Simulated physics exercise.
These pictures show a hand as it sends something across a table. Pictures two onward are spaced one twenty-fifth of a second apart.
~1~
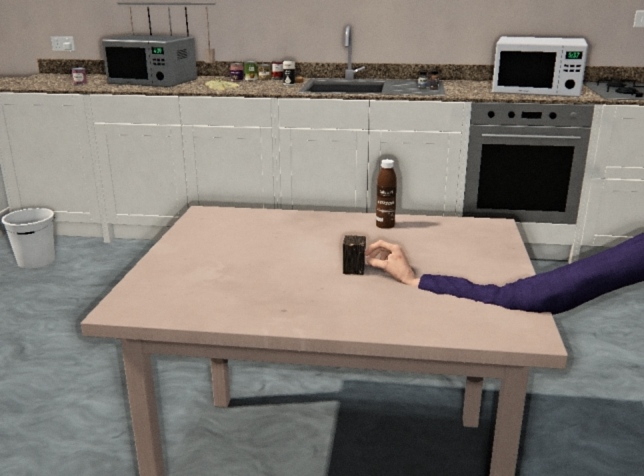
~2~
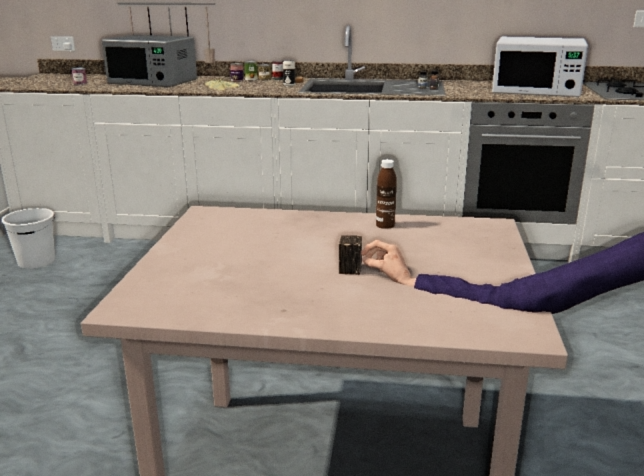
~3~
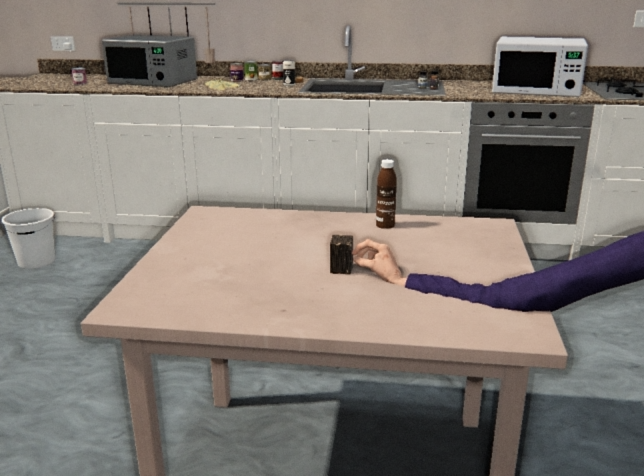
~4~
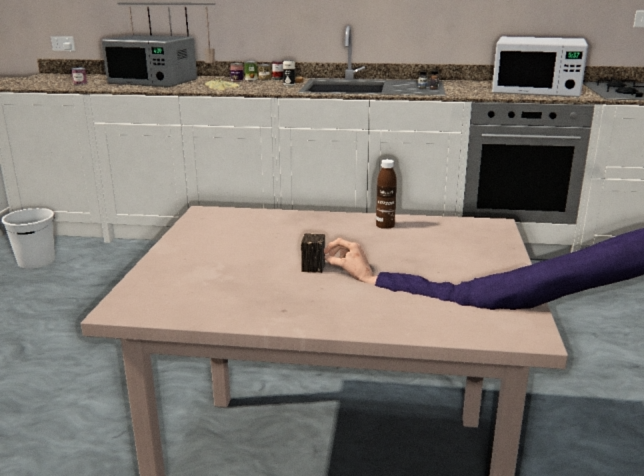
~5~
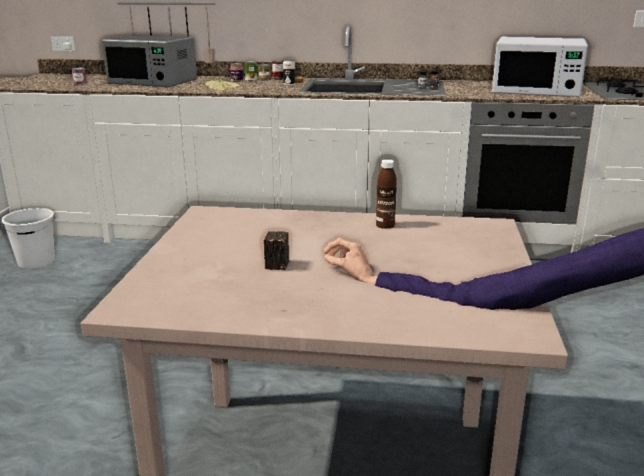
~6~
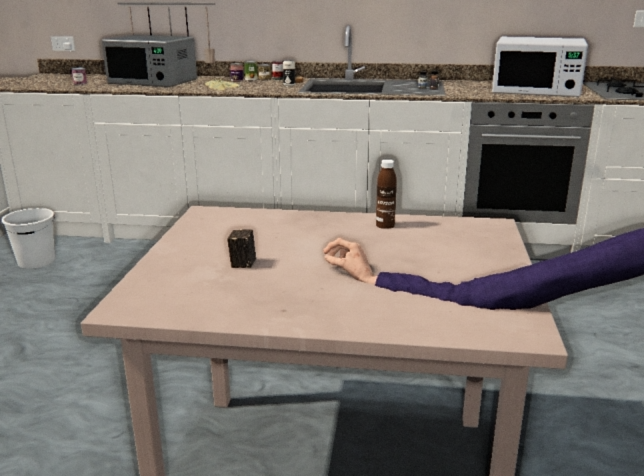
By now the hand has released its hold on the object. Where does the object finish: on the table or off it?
Off it.
Then, 0.20 s on from there, black block now off the table.
Then, 0.40 s on from there, things are still on the move.
Then, 0.60 s on from there, as before.
In the end, off the table, black block.
